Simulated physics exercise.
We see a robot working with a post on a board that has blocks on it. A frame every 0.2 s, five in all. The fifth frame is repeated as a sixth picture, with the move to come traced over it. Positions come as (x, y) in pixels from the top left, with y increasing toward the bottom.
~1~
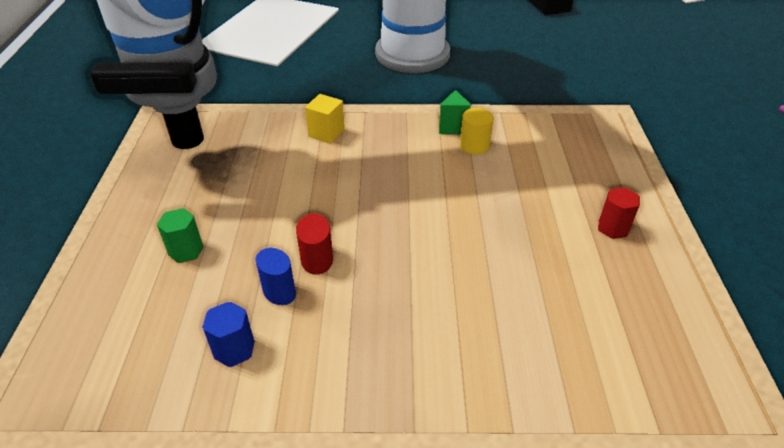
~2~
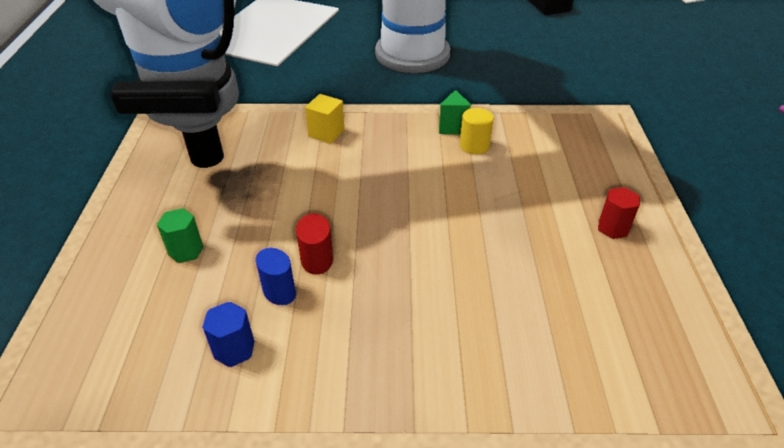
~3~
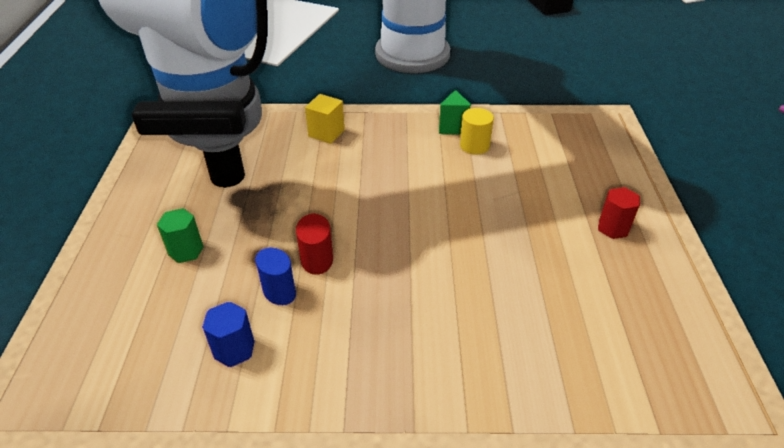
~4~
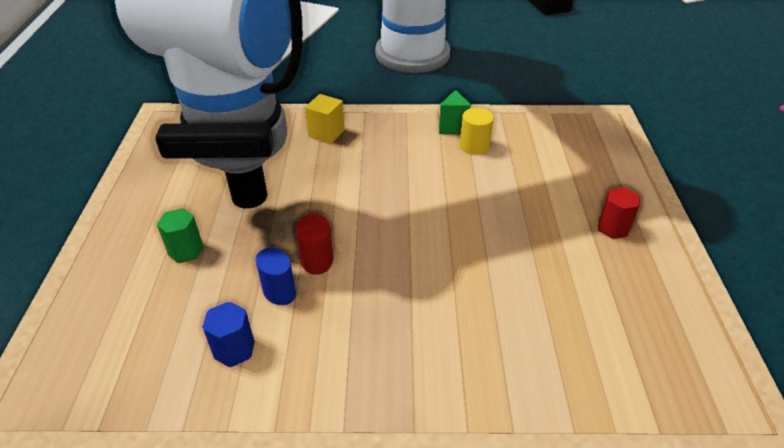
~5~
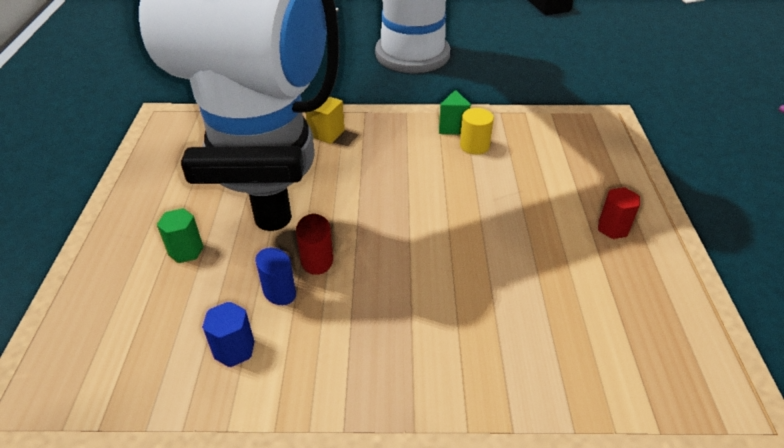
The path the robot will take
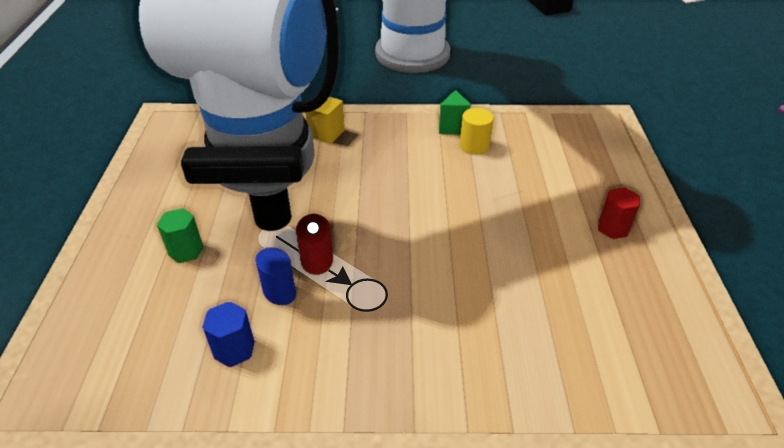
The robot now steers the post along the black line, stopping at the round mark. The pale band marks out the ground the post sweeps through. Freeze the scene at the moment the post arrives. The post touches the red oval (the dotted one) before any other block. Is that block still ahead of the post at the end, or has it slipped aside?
My guess is it keeps its place ahead of the post.
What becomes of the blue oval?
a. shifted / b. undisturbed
Letter b.
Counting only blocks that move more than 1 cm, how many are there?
Answer: One block.
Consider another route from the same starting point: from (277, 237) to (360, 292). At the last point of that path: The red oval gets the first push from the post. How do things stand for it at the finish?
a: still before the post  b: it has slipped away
My answer is option a.
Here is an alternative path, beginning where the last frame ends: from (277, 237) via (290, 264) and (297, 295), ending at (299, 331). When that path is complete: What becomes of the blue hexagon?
My prediction: It moves.
The drawn path runs in a line from (277, 237) to (367, 295); the dot is on the red oval.
On the path given first. One third of the way, post at (303, 238); red oval at (332, 239).
Two thirds of the way, post at (333, 257); red oval at (364, 260).
At the end, post at (366, 277); blue oval not moved; red oval at (399, 282).
